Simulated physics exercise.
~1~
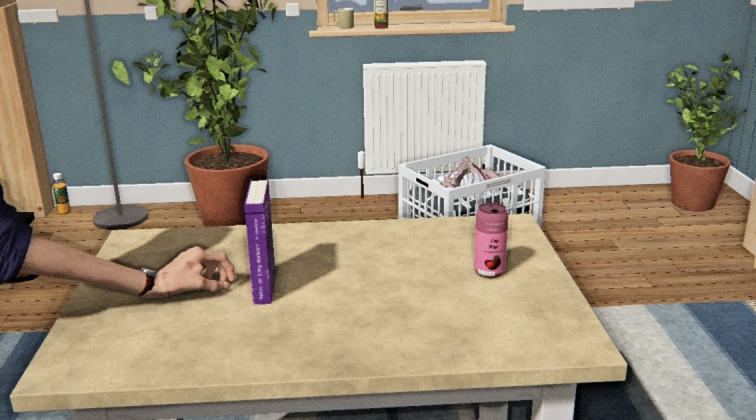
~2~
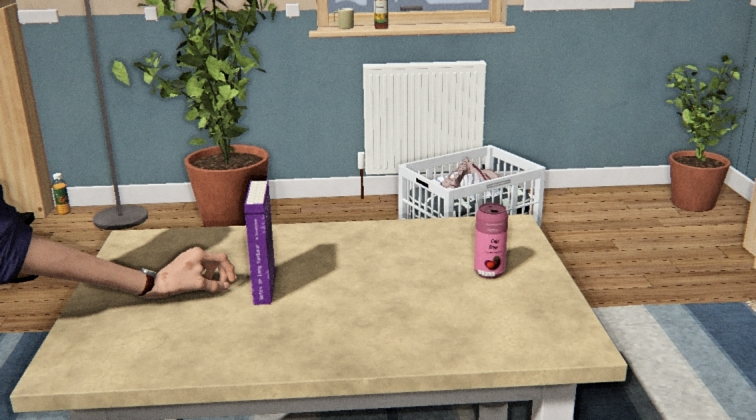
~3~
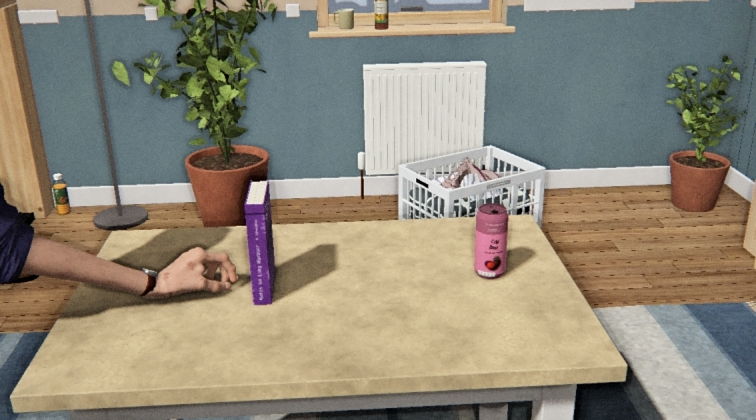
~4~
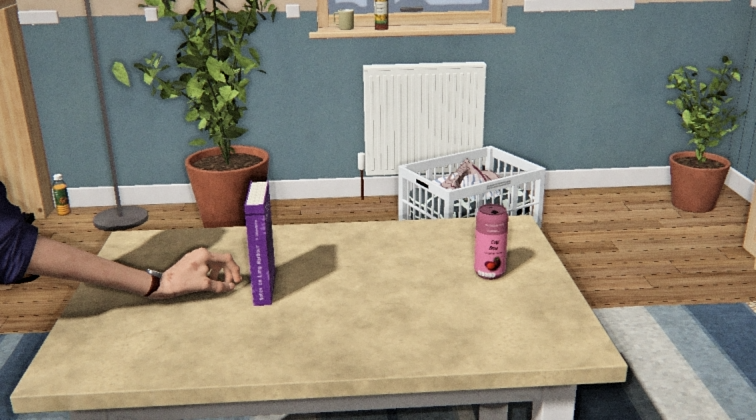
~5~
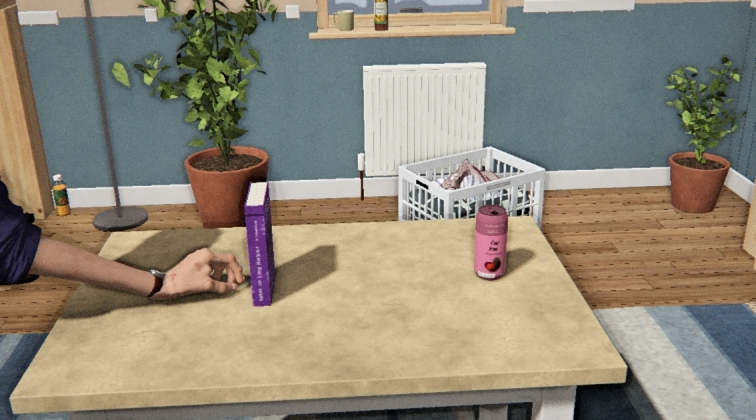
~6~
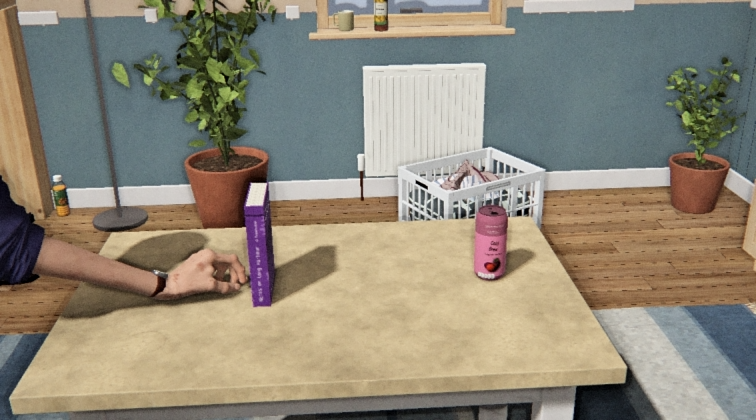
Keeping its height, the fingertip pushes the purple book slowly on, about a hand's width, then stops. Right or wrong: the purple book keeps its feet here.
Right, it stays up.
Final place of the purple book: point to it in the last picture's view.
Near (323, 241).
Then, 0.50 s past the last view, purple book displaced a little near (275, 243).
Then, 0.90 s past the last view, purple book displaced a little near (295, 242).
Then, 1.30 s past the last view, purple book displaced about its own width near (316, 241).
Finally, moved from the start, purple book. Final places as the last picture's camera would see them, purple book near (323, 241).
